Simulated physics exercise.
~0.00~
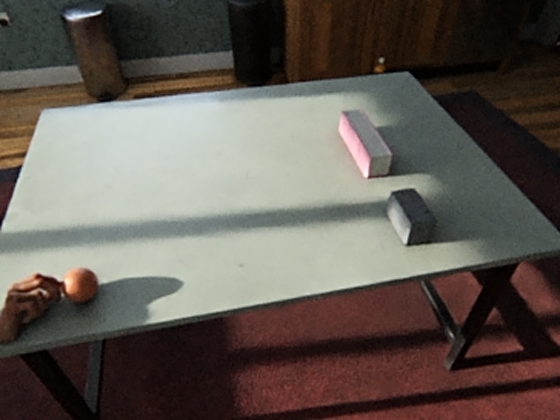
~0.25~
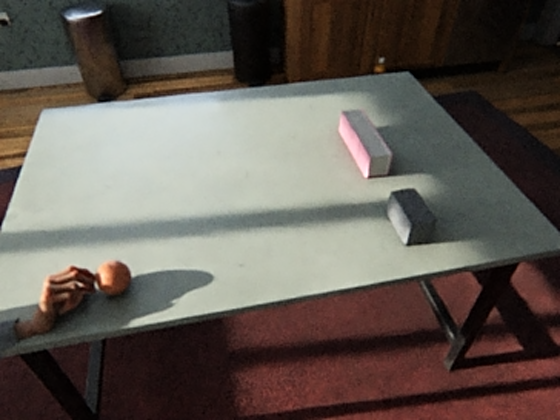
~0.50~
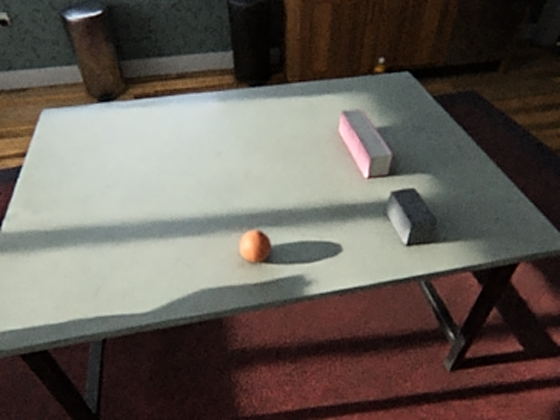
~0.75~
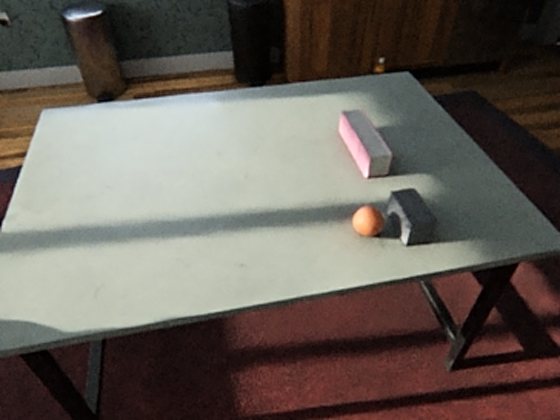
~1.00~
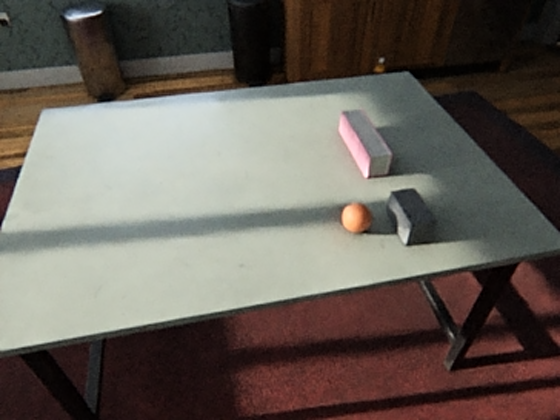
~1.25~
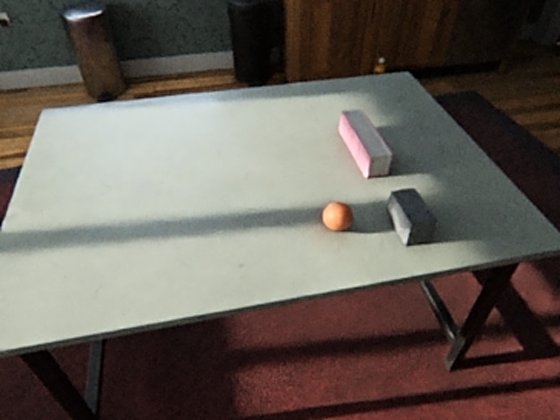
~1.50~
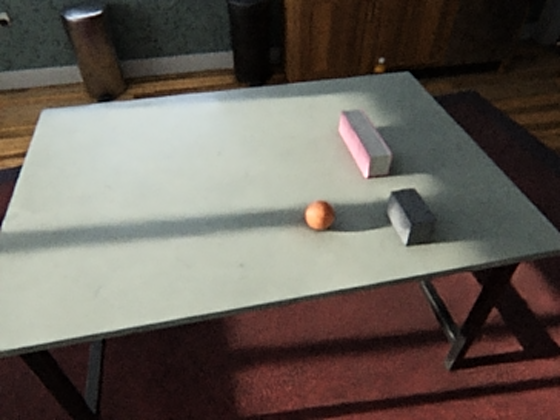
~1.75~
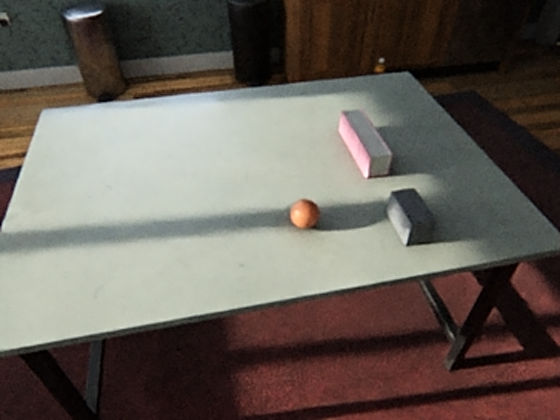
We see a hand push an orange from the left side of a table and let go, sending it rolling right toward a grey brick and a pink book. The orange hits the grey brick, rolls back a short way to the left and stops.
